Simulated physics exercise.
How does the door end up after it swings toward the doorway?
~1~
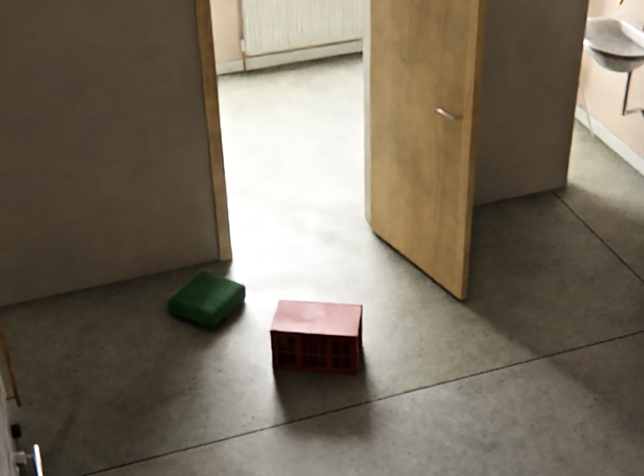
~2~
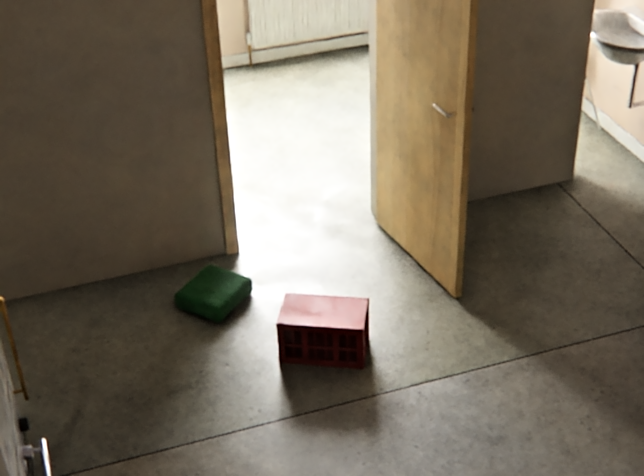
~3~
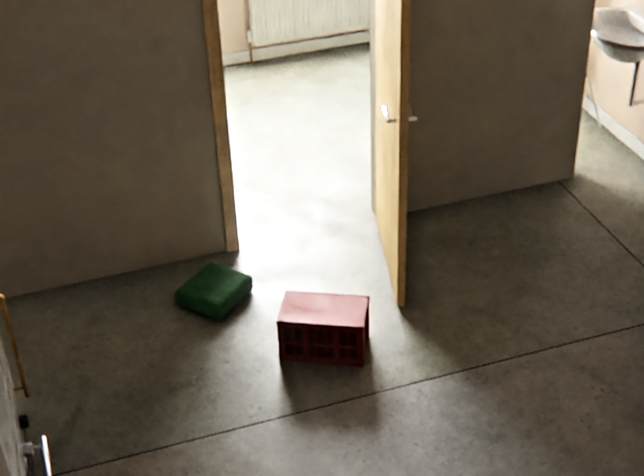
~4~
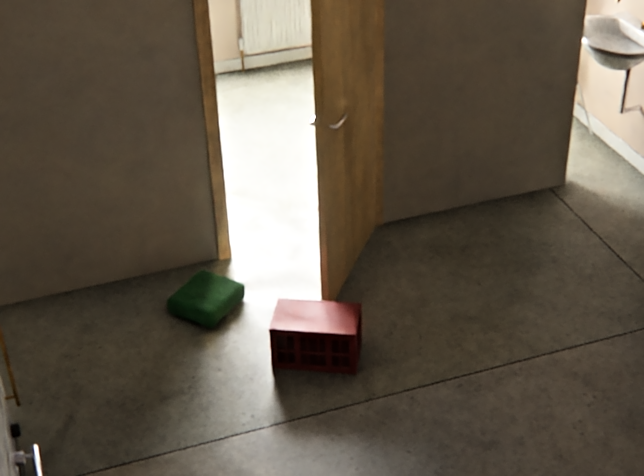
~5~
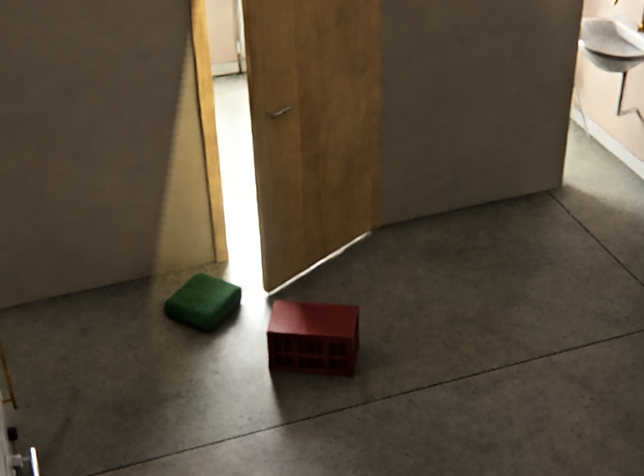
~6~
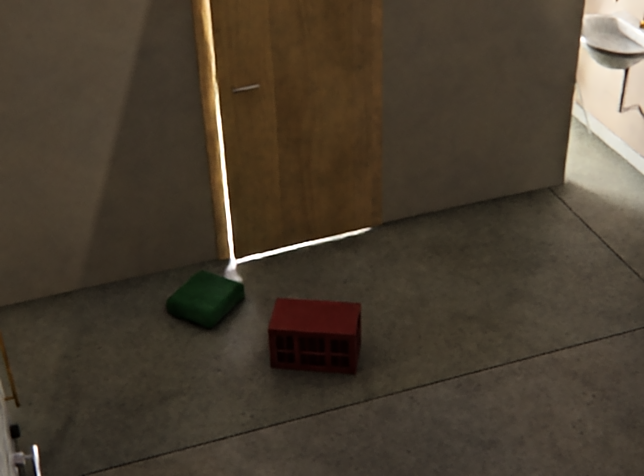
It ends up shut, having swung past the red crate and the green cushion without moving either of them.
